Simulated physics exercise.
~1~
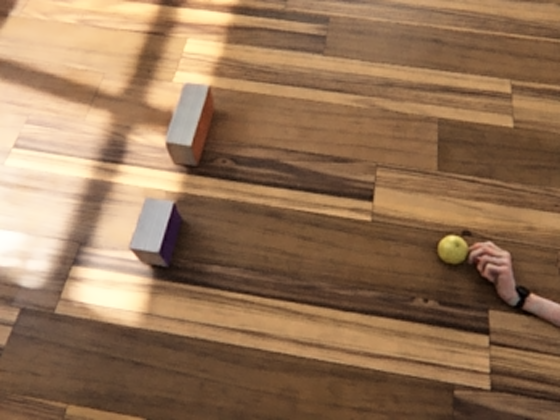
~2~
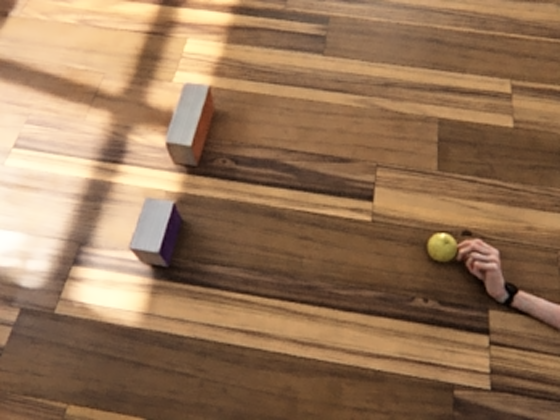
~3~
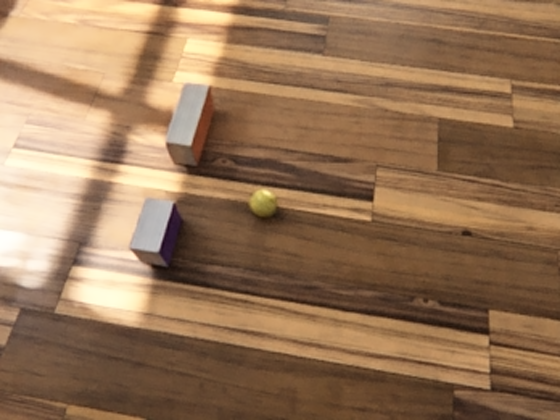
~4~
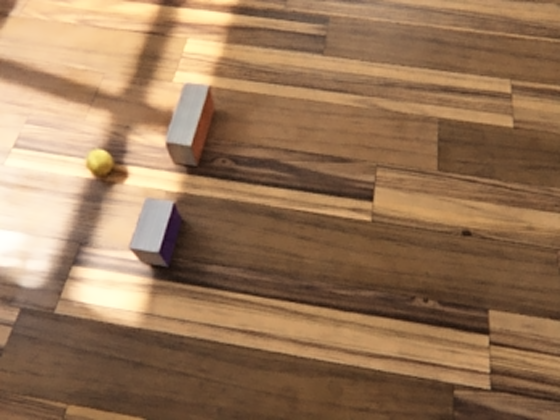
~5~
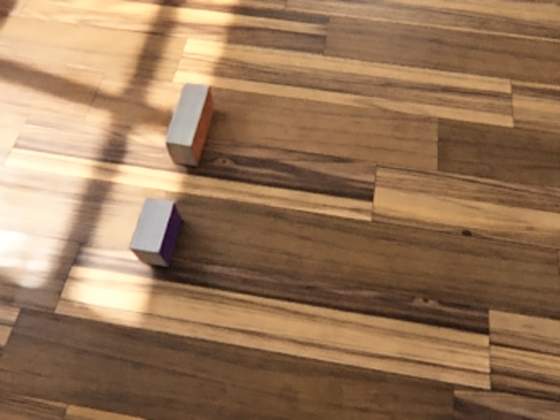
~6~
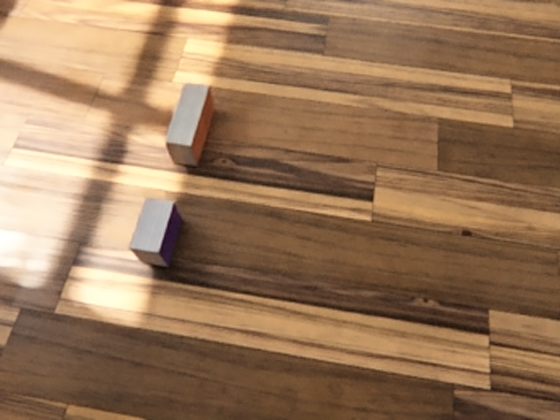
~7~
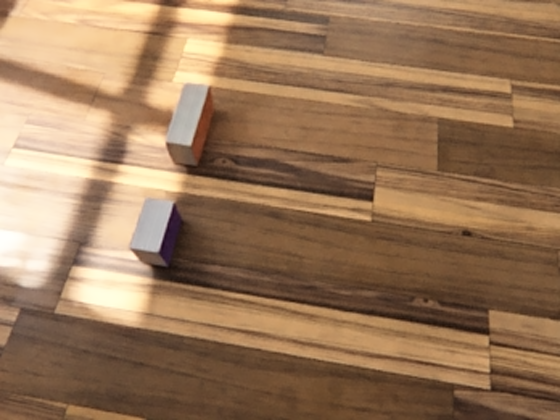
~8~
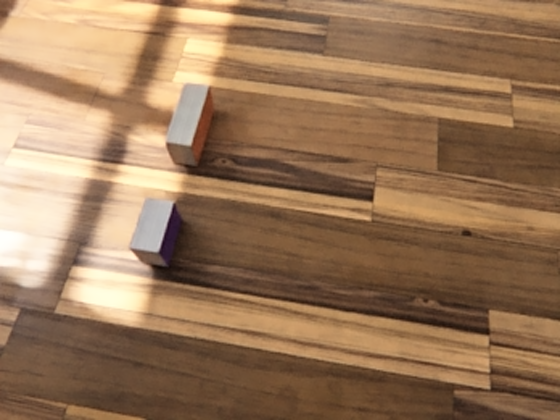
A small yellow ball-like object sits on a sunlit wooden floor at the right, held at the fingertips of a hand wearing a dark wristband. The hand nudges it slightly to the left, toward two upright blocks, one with an orange side and the other with a purple side. Released, the round object rolls left across the boards while the hand leaves the view. It passes through the gap between the blocks without touching either and continues toward the left edge. Finally it is out of sight, and both blocks stand just where they were.
